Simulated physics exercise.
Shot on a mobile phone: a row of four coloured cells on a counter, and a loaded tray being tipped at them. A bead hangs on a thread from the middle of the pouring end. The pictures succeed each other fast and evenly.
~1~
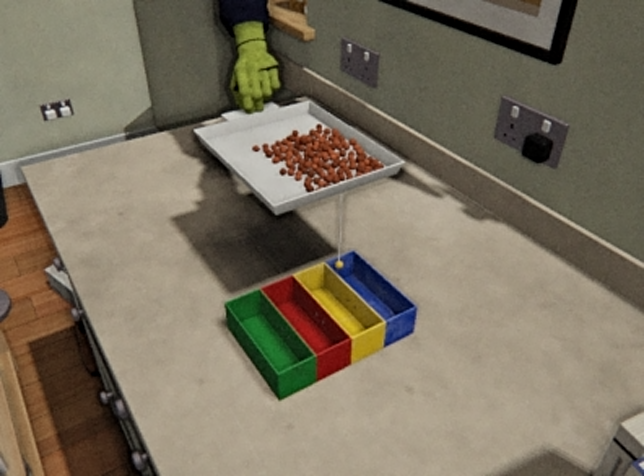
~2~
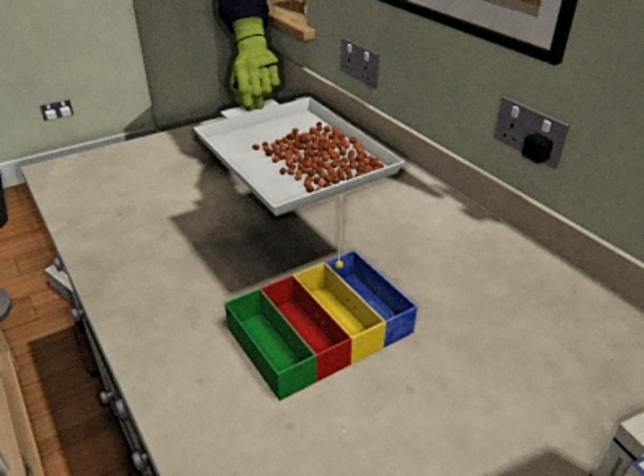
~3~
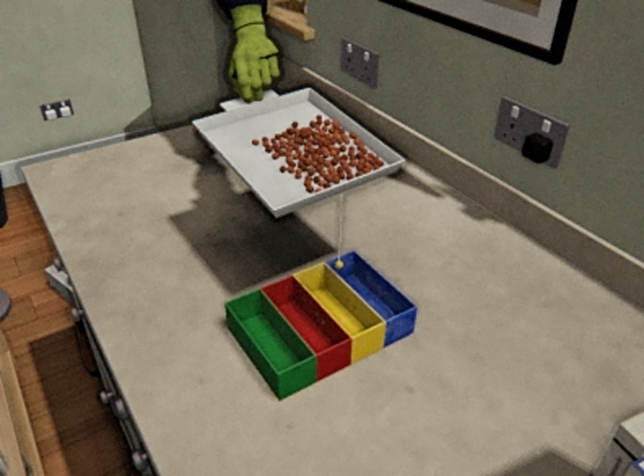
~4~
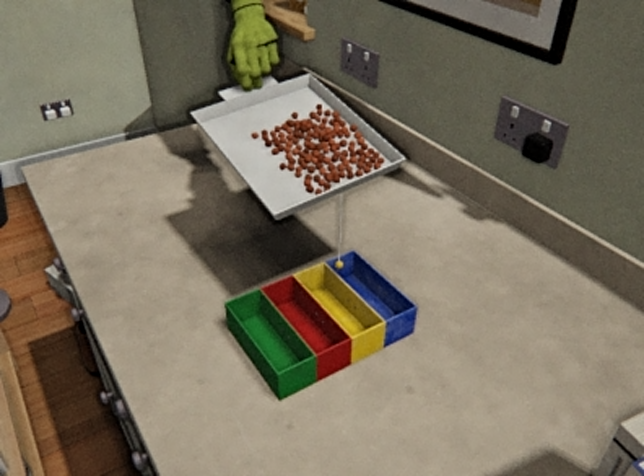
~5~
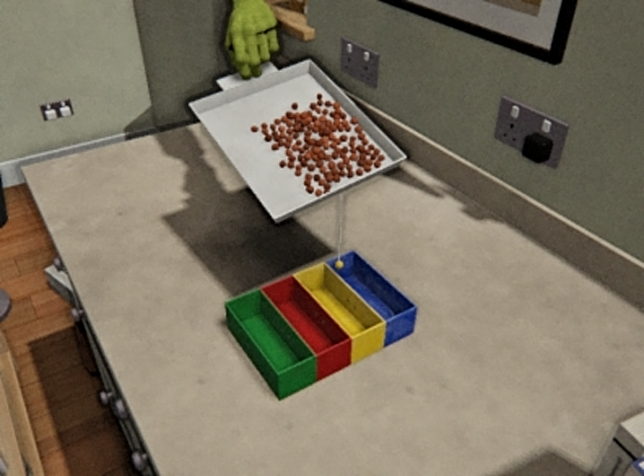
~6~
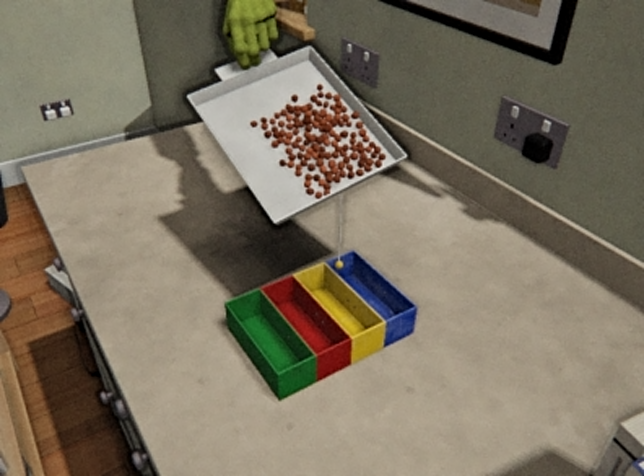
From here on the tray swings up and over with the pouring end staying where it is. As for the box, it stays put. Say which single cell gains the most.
The one that gains the most is the red cell.
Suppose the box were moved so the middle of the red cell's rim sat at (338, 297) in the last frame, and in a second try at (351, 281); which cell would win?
Green, then that green cell.
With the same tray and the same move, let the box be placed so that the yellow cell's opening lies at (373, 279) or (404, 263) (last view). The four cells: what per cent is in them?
Around 70 then around 10 per cent.
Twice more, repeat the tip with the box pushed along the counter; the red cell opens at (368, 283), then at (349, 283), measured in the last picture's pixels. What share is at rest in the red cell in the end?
0 and 10 %.
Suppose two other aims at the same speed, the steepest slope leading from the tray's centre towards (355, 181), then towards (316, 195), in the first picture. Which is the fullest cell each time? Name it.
First: The blue cell, second: That red cell.
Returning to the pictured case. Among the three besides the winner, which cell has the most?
Second place goes to yellow.
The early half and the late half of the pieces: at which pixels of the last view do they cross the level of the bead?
About (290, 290), and after that about (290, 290).
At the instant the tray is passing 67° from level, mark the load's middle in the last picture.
Somewhere near pixel (309, 183).
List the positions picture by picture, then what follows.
The first picture shows corners of the pouring end at (276, 202) and (397, 161), level; middle of the load at (324, 155), clay pellets; bead on its thread at (339, 265); green cell at (297, 376); red cell at (334, 357); yellow cell at (368, 341); blue cell at (400, 325).
The second picture shows corners of the pouring end at (276, 203) and (398, 161), level; middle of the load at (324, 154).
The third picture shows corners of the pouring end at (276, 205) and (398, 159), tipped barely, lowest at the left corner; middle of the load at (324, 151).
The fourth picture shows corners of the pouring end at (276, 209) and (399, 157), tipped a little, lowest at the left corner; middle of the load at (324, 145).
The fifth picture shows corners of the pouring end at (276, 213) and (399, 156), tipped clearly, lowest at the left corner; middle of the load at (324, 141).
The sixth picture shows corners of the pouring end at (277, 216) and (400, 155), tipped clearly, lowest at the left corner; middle of the load at (325, 137); green cell at (297, 376); red cell at (334, 357); yellow cell at (368, 341); blue cell at (400, 325).
Soon, tray tipped steeply; nearly all on the tray; a small part falling or outside the box.
A while on, tray tipped past a quarter turn; about a quarter on the tray; about a quarter in the red cell; a small part in the yellow cell; a small part in the green cell; about a third falling or outside the box.
Towards the end, tray tipped past a quarter turn; about two thirds in the red cell; about a quarter in the yellow cell; a small part in the green cell; a stray few in the blue cell; a stray few falling or outside the box.
Finally, tray tipped past a quarter turn; about two thirds in the red cell; about a quarter in the yellow cell; a small part in the green cell; a stray few in the blue cell; a stray few outside the box.
